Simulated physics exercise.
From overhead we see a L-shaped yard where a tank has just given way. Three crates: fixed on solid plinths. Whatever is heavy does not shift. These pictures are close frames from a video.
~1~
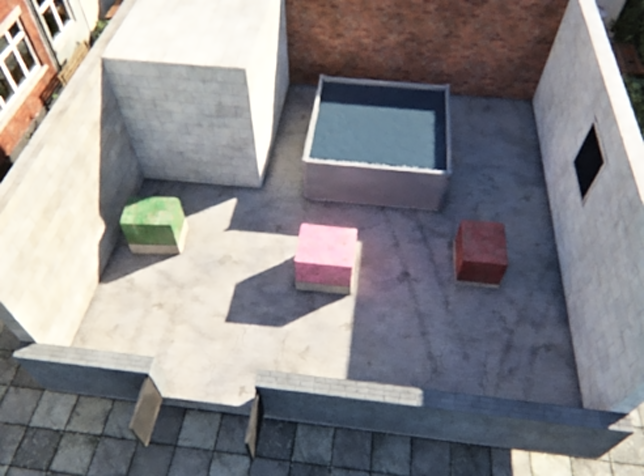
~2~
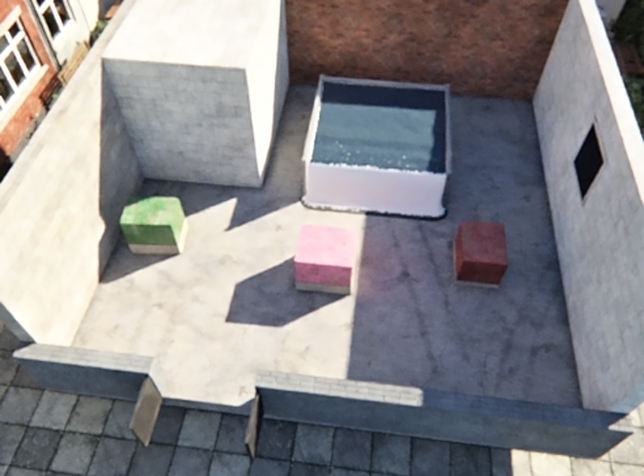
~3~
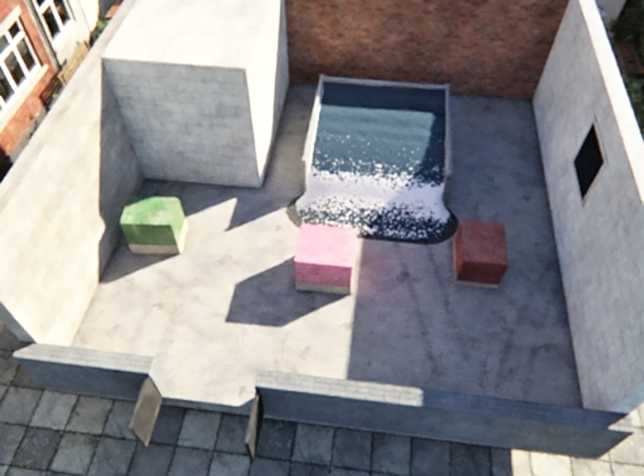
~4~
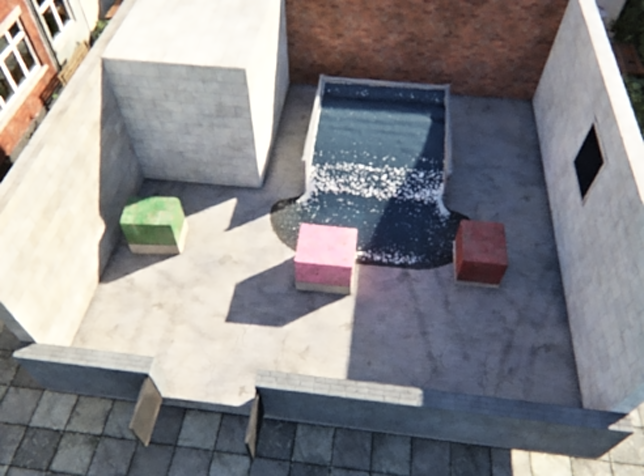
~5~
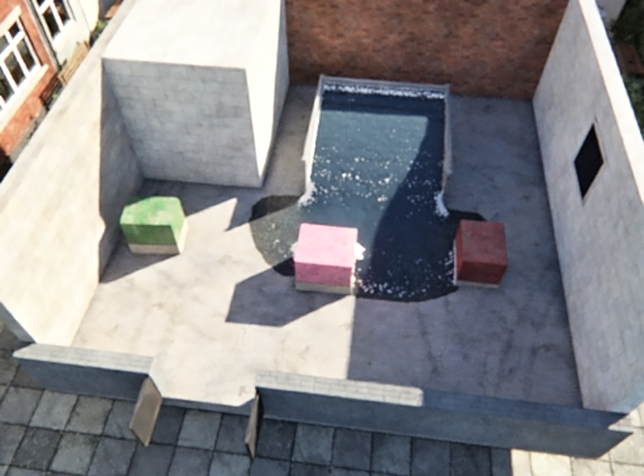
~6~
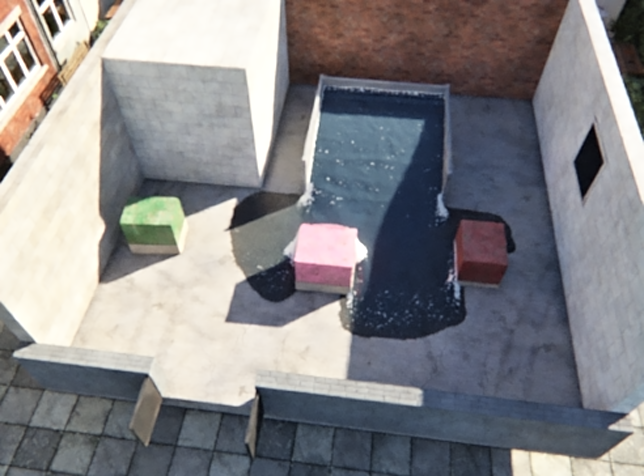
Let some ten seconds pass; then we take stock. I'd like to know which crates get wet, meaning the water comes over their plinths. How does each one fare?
The red crate does get wet. The green crate does get wet. The pink crate does get wet.
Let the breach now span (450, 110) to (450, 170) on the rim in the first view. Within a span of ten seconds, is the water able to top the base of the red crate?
As it turns out, the red one is swamped.
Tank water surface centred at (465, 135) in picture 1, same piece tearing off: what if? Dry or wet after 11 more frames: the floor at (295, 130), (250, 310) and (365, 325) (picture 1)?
Taking the three spots in order: Bare, bare, swamped.
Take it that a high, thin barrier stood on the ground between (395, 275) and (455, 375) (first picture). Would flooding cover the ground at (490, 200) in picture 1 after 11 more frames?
By then the spot is still untouched.
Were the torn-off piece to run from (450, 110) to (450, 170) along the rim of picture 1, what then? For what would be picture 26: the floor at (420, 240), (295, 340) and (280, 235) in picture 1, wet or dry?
Going through them in turn: Reached by the flood, then reached by the flood, then still unsoaked.
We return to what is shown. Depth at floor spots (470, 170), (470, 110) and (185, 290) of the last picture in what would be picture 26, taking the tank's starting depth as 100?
About 0, 0, 10 %.
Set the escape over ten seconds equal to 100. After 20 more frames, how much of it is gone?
By my reckoning, 10 %.
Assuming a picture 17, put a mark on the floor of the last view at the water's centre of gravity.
Roughly (360, 251).
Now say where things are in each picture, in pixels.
Still water in the open tank at (380, 125), in the first picture.
Water pours out at (374, 192) and has run to (445, 211), in the second picture.
The front is at (452, 227), out from the gap at (373, 192), in the third picture.
The front is at a hidden place, out from the gap at (373, 193), in the fourth picture.
The front is at (262, 248), out from the gap at (373, 194), in the fifth picture.
The front is at (426, 331), out from the gap at (373, 194), in the sixth picture.
A moment on, water covers 40 % of the floor; the red crate water round its plinth, the green crate water round its plinth, the pink crate water round its plinth.
Next, water covers 65 % of the floor; the red crate water round its plinth, the green crate water round its plinth, the pink crate water round its plinth.
Then, water covers 75 % of the floor; the red crate water round its plinth, the green crate water round its plinth, the pink crate water round its plinth.
Later, water covers 90 % of the floor; the red crate water round its plinth, the green crate water round its plinth, the pink crate water round its plinth.
In the end, water covers 100 % of the floor; the red crate was topped, the green crate was topped, the pink crate was topped.
